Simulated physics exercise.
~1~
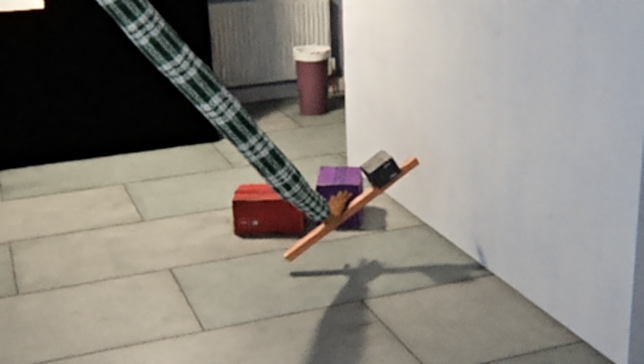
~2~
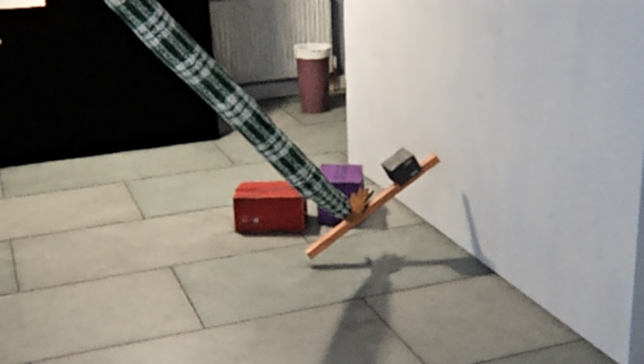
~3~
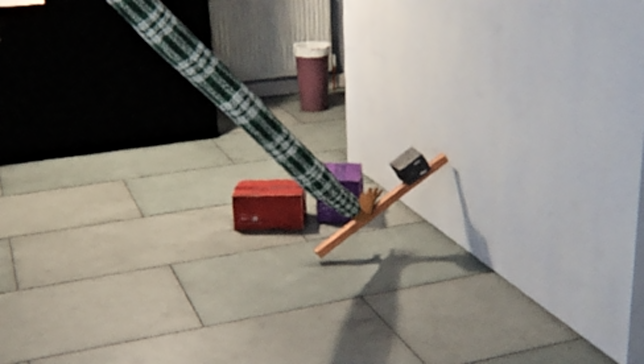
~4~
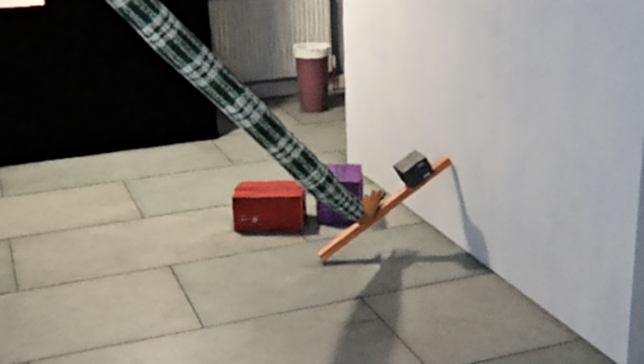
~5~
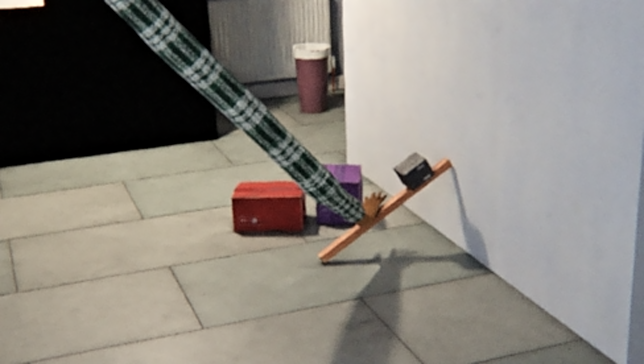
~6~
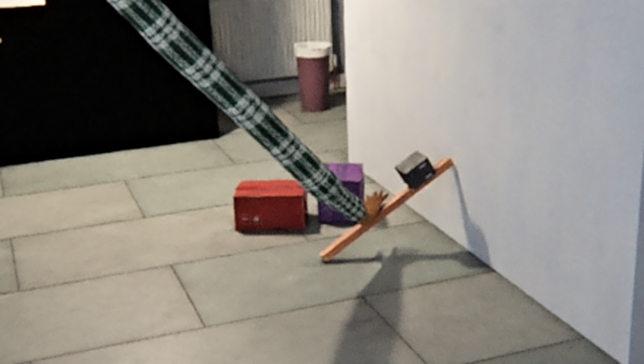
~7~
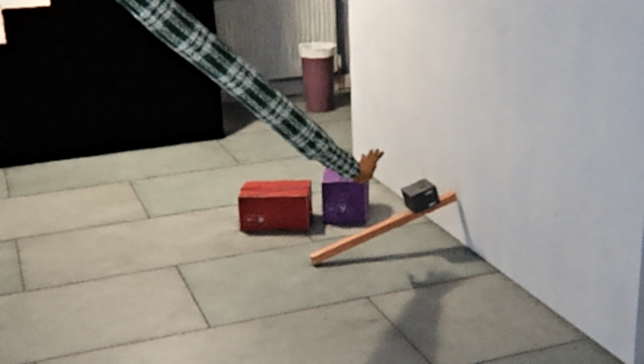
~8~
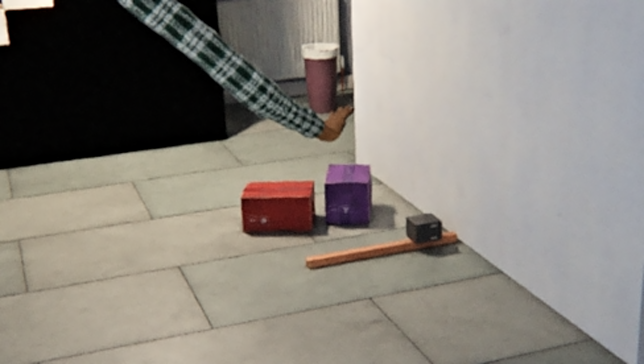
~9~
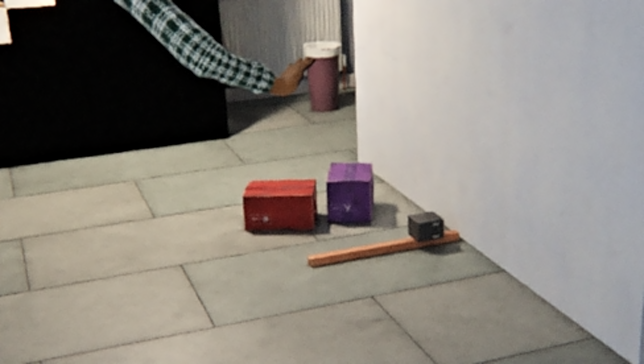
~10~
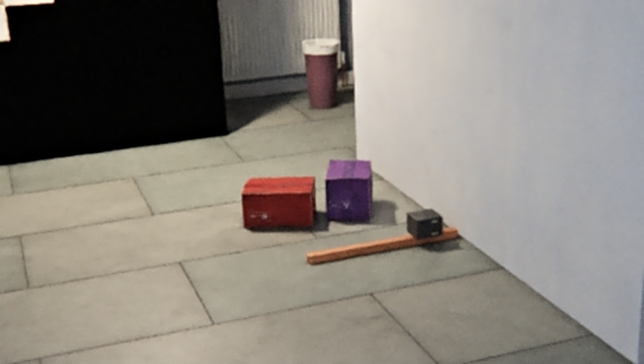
An orange pole, with a small dark block near its upper end, is held at a slant by a hand in a green plaid sleeve. The slightly swaying view looks down on a grey tiled floor beside a pale wall on the right, with a red box and a purple box behind the pole and a maroon bin farther back. The hand moves the pole right to the wall and holds it there. Then it lets go and draws back, and the pole slides down. The arm leaves, and the pole rests low by the wall's foot, the boxes unmoved.
